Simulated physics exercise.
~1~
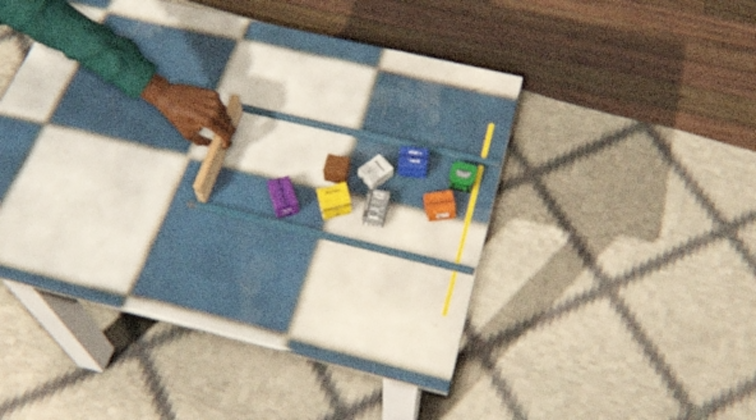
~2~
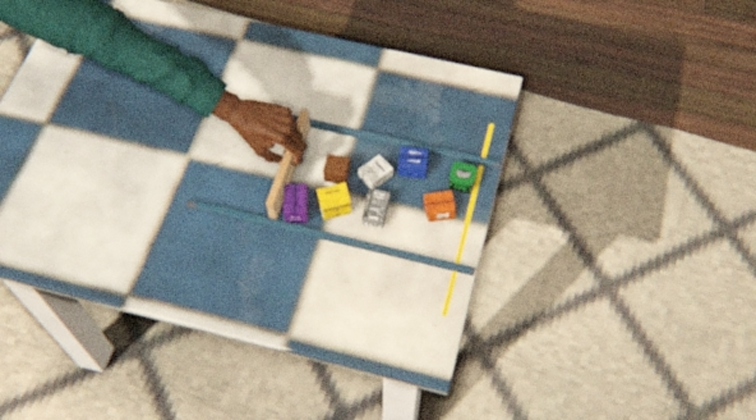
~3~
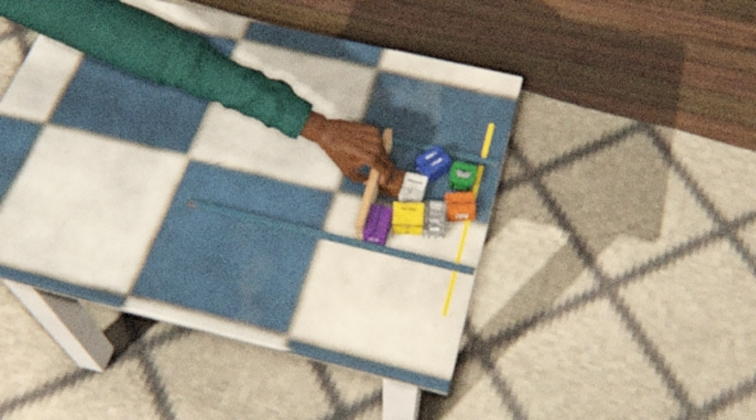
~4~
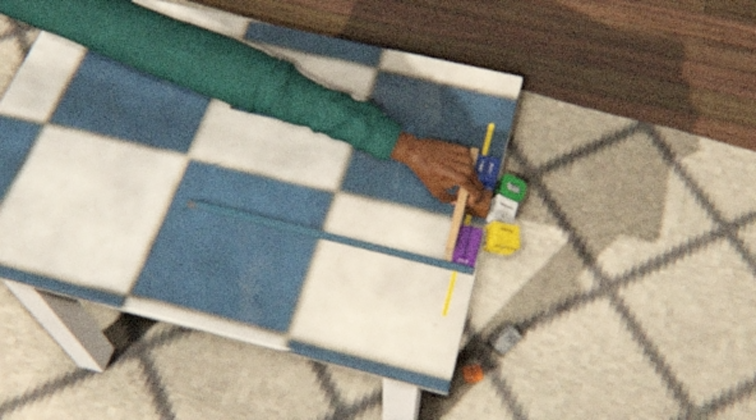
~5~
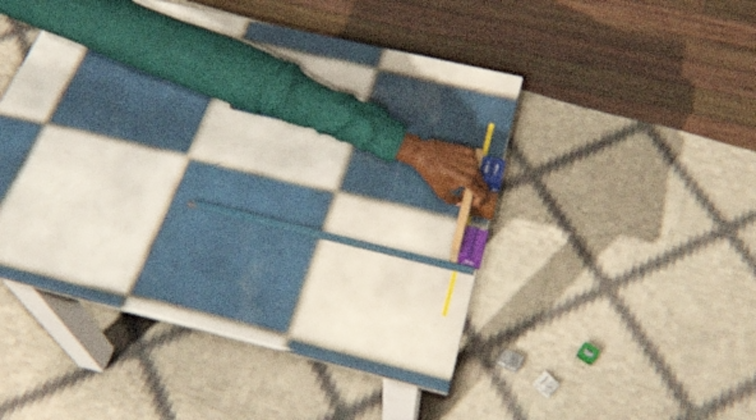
A hand slid an upright wooden board rightward along a checkered table, bunching up small colored boxes and pushing them past the yellow tape, until several dropped off the end onto the rug while the purple and blue ones stayed at the edge.
